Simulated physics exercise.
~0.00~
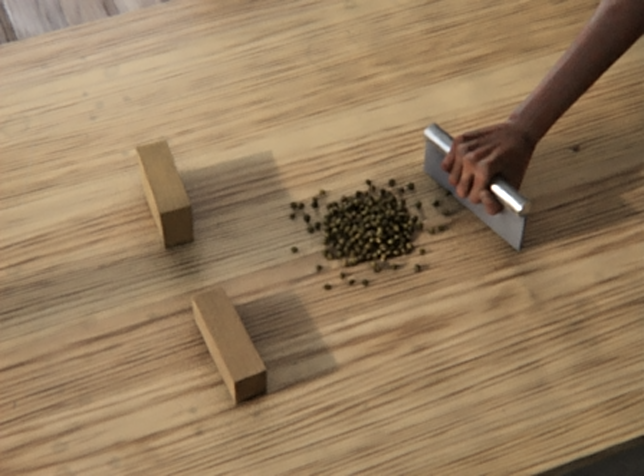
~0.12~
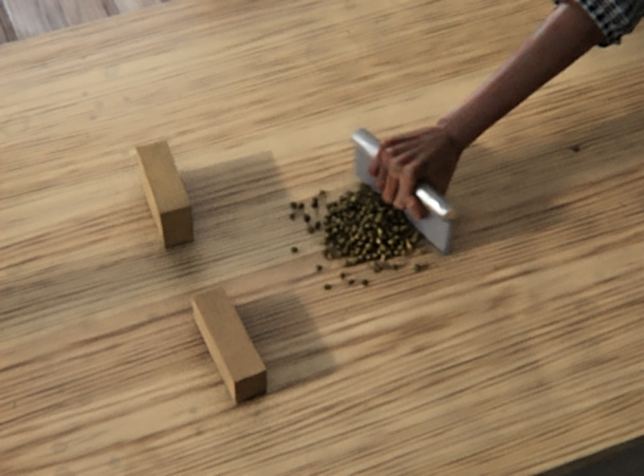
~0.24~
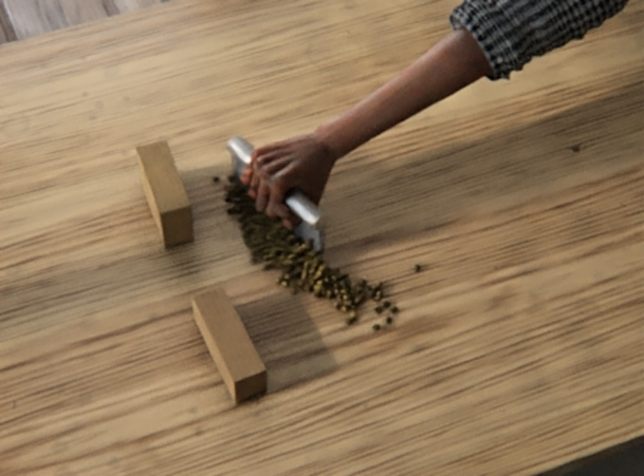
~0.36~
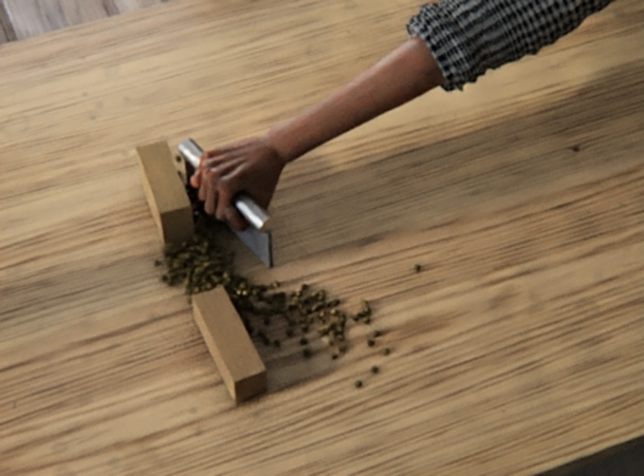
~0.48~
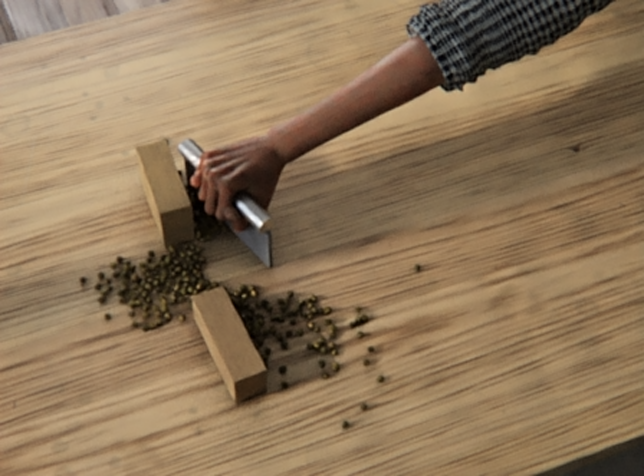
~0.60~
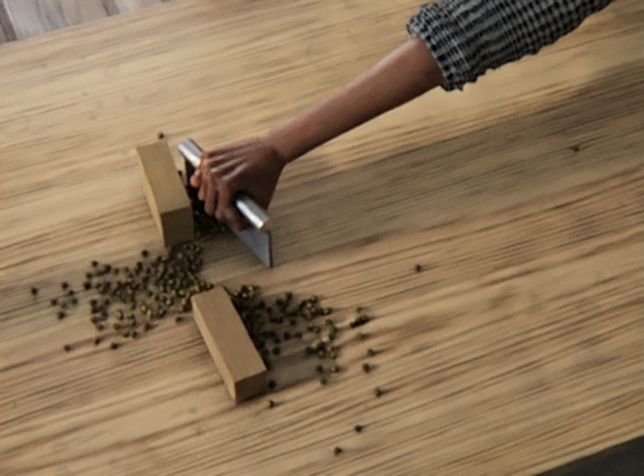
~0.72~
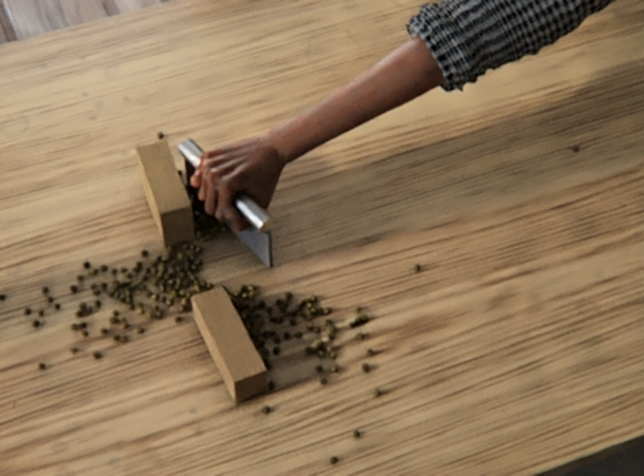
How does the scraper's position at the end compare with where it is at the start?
At the start the scraper is on the right side of the table, to the right of the lentil pile. By the end it is well to the left, resting close beside the far block.
